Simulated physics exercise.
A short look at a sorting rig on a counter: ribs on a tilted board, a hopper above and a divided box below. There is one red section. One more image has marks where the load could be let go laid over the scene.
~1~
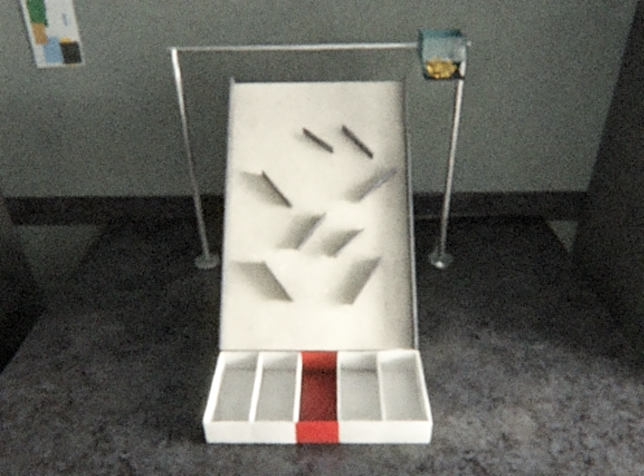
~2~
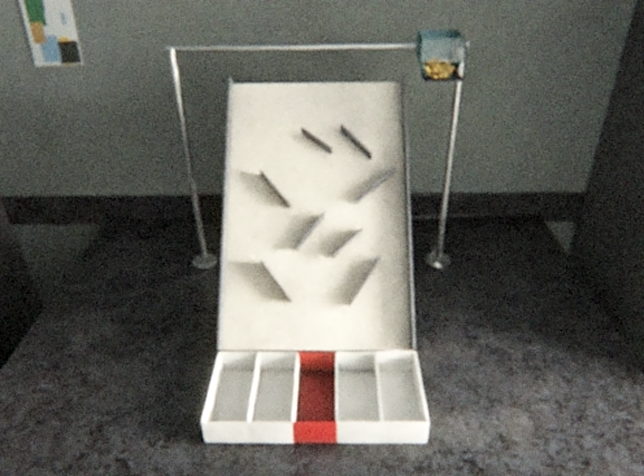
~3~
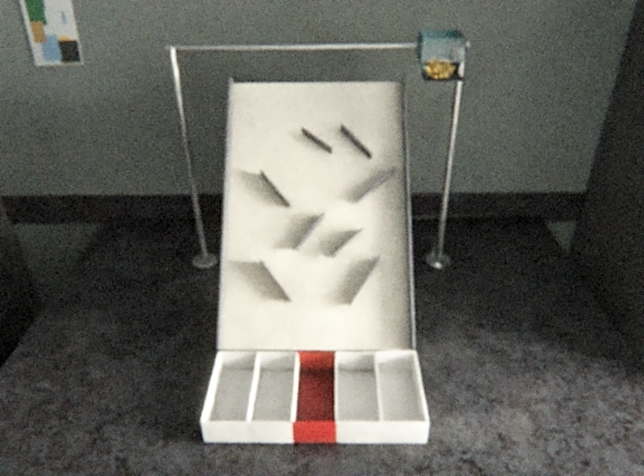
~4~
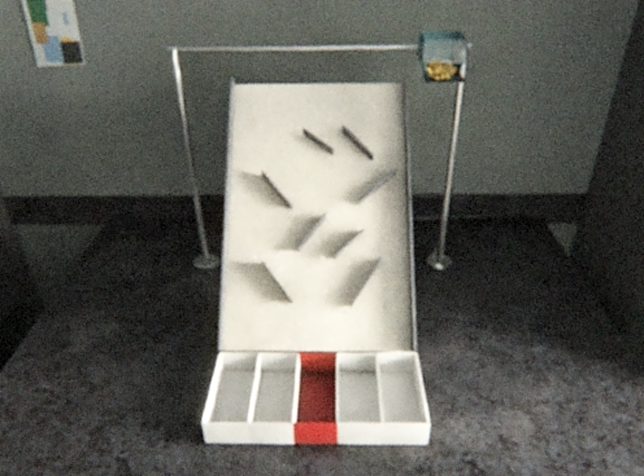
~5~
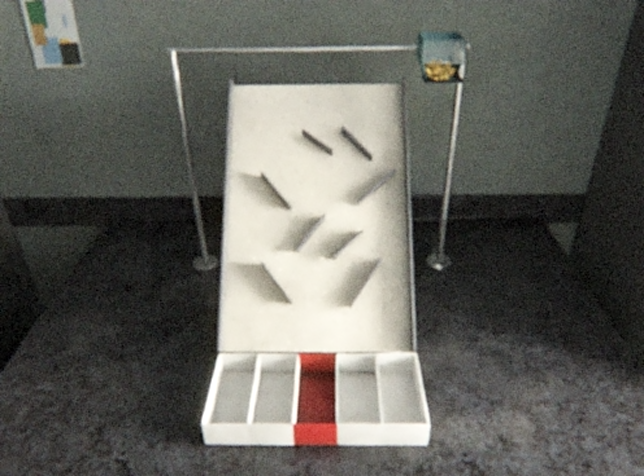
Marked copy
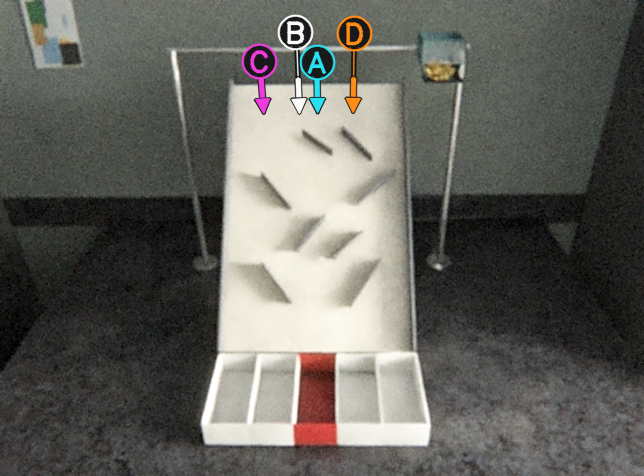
We see a tilted white board with angled ribs on a dark counter, a small hopper of yellowish pieces at the upper right, and a divided white box with a red middle section below; nothing visibly moves.
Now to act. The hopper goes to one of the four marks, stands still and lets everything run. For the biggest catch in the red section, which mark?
Best: B.
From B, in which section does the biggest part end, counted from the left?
It is the third one.
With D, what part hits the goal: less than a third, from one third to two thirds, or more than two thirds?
It is from one third to two thirds.
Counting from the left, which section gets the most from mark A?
The third.
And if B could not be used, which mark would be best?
Mark A.
On the marked copy, mark A meets the board at (317, 107); mark B meets the board at (299, 107); mark C meets the board at (263, 108); mark D meets the board at (353, 107).
For mark A, roughly two thirds in the red section, roughly a third in other sections, just a few outside the box.
For mark B, the larger part in the red section, about a tenth in other sections, just a few outside the box.
For mark C, roughly a third in the red section, roughly a third in other sections, roughly a quarter outside the box.
For mark D, roughly half in the red section, roughly a third in other sections, about a tenth held on the board, about a tenth outside the box.
